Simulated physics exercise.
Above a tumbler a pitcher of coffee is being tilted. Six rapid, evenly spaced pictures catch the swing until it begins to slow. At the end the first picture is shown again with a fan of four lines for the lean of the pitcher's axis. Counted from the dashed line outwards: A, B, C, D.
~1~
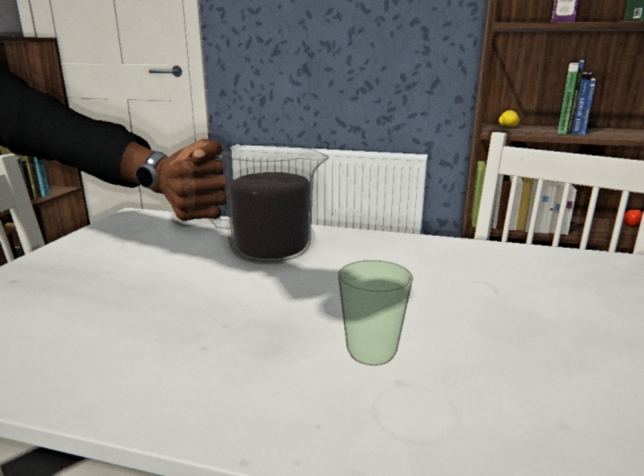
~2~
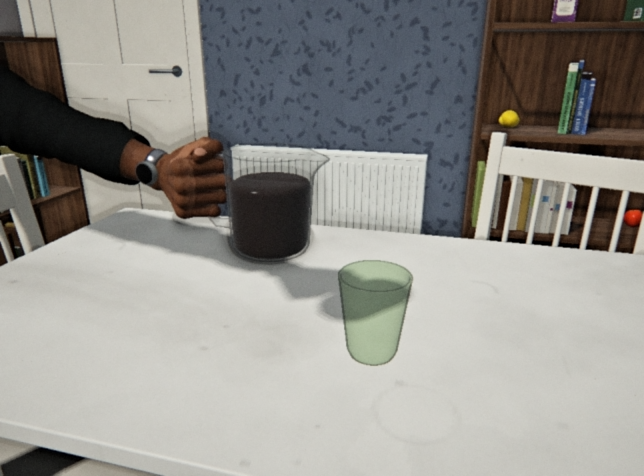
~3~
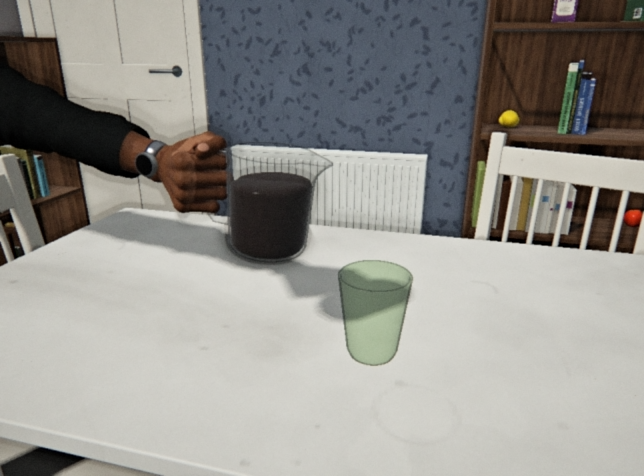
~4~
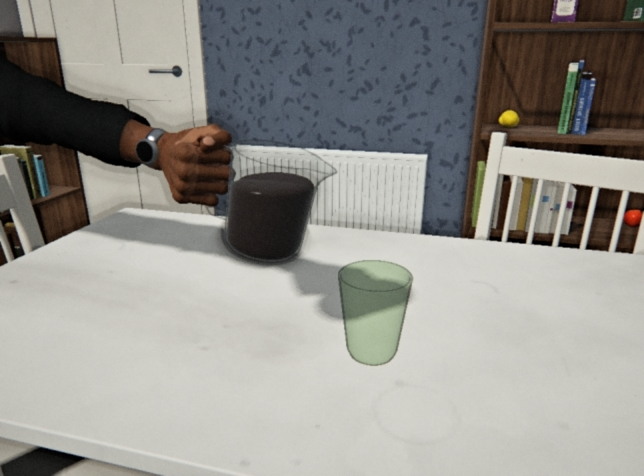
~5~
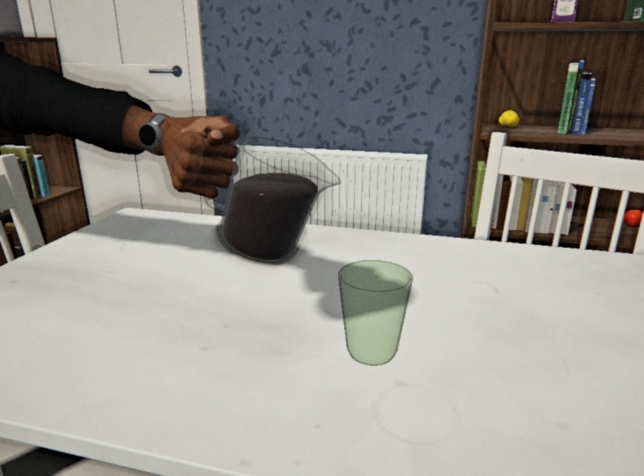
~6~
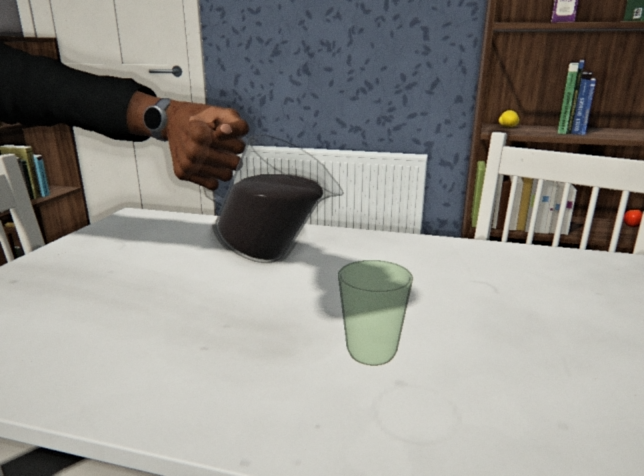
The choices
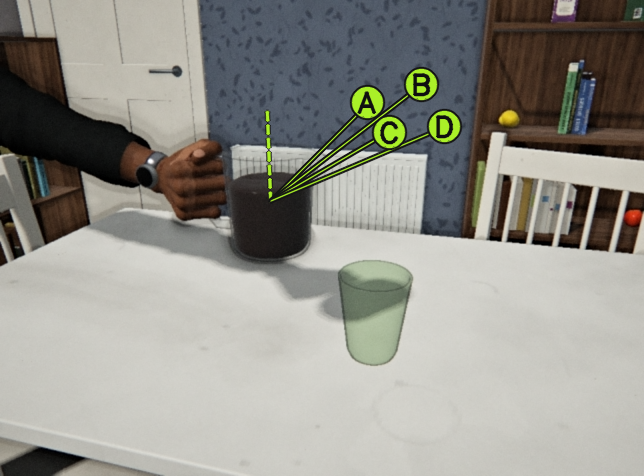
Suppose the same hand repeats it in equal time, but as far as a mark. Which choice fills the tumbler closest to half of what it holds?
D is best.
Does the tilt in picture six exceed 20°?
Yes.
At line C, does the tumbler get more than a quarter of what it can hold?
Yes, it does.
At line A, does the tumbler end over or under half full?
Under half.
In lime, A at (356, 115); B at (407, 95); C at (374, 140); D at (428, 133).
With A, the tumbler ends with about 14 % of what it can hold.
With B, the tumbler ends with about 23 % of what it can hold.
With C, the tumbler ends with about 35 % of what it can hold.
With D, the tumbler ends with about 49 % of what it can hold.
